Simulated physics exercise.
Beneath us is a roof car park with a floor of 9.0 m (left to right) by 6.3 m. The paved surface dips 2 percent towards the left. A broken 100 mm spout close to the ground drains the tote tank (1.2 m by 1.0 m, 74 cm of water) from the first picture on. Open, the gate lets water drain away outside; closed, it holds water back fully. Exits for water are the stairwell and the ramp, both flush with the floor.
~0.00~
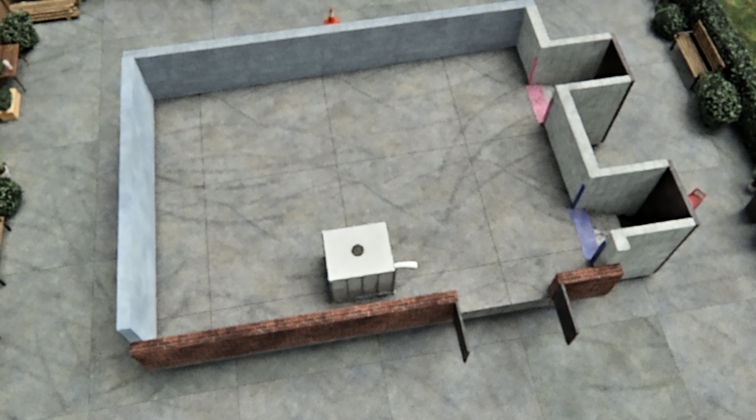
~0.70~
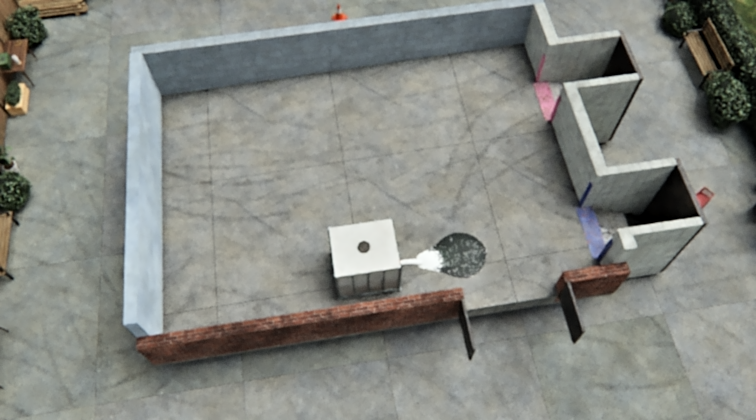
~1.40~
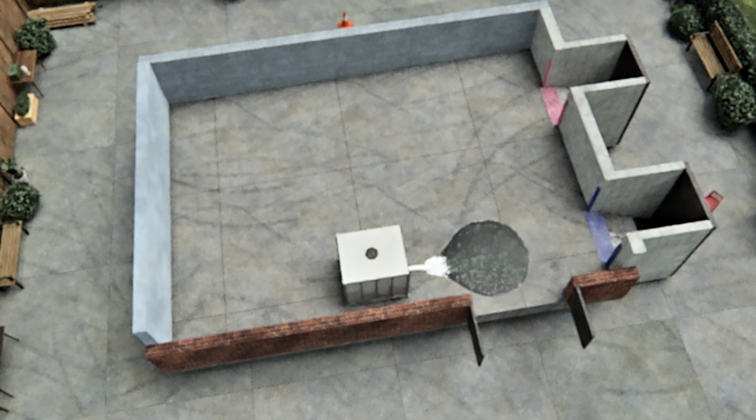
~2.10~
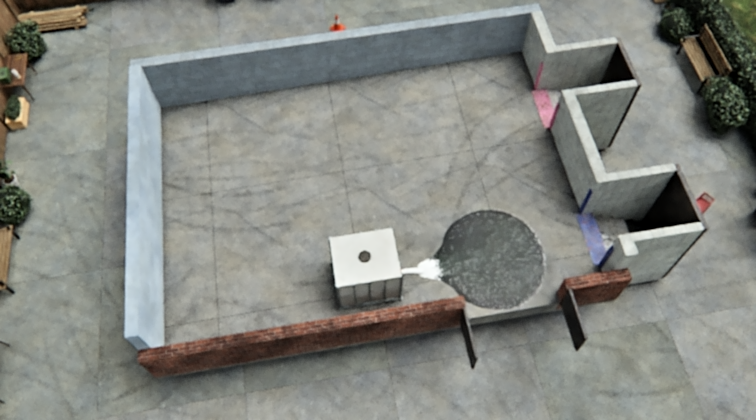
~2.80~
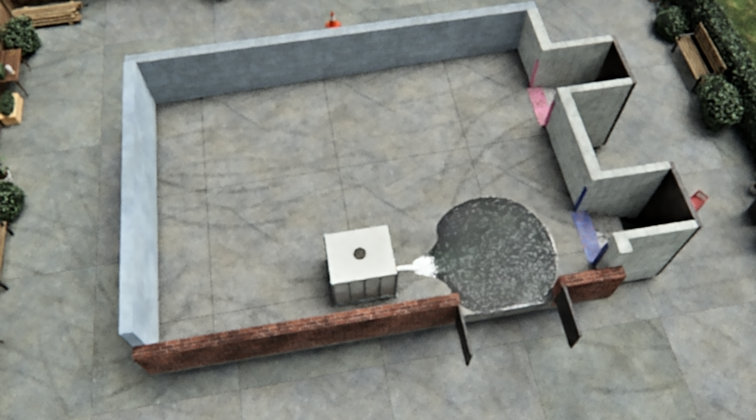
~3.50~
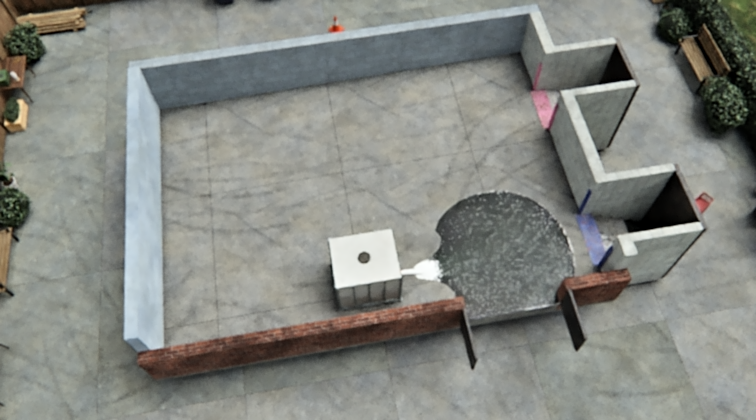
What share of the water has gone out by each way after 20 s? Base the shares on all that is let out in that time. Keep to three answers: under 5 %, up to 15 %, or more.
I would say the gate opening takes above 15 %; the stair shaft (marked blue) takes not even 5 %; the down ramp (marked pink) takes under 5 %.
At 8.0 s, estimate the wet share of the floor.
20 %.
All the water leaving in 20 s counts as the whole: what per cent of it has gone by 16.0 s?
I'd put it at about 75 per cent.
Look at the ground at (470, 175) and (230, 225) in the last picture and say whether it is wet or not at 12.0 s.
Order as asked - inundated / waterless.
After 5.0 s water covers 15 % of the floor and is deepest (5 cm) near (424, 273); gone so far, the gate opening 3 %, the stair shaft (marked blue) 0 %, the down ramp (marked pink) 0 %.
After 8.0 s water covers 20 % of the floor and is deepest (5 cm) near (424, 273); gone so far, the gate opening 7 %, the stair shaft (marked blue) 0 %, the down ramp (marked pink) 0 %.
After 12.0 s water covers 25 % of the floor and is deepest (4 cm) near (424, 273); gone so far, the gate opening 15 %, the stair shaft (marked blue) 0 %, the down ramp (marked pink) 0 %.
After 16.0 s water covers 30 % of the floor and is deepest (4 cm) near (424, 273); gone so far, the gate opening 25 %, the stair shaft (marked blue) 0 %, the down ramp (marked pink) 0 %.
After 20.0 s water covers 40 % of the floor and is deepest (4 cm) near (424, 273); gone so far, the gate opening 34 %, the stair shaft (marked blue) 1 %, the down ramp (marked pink) 0 %.
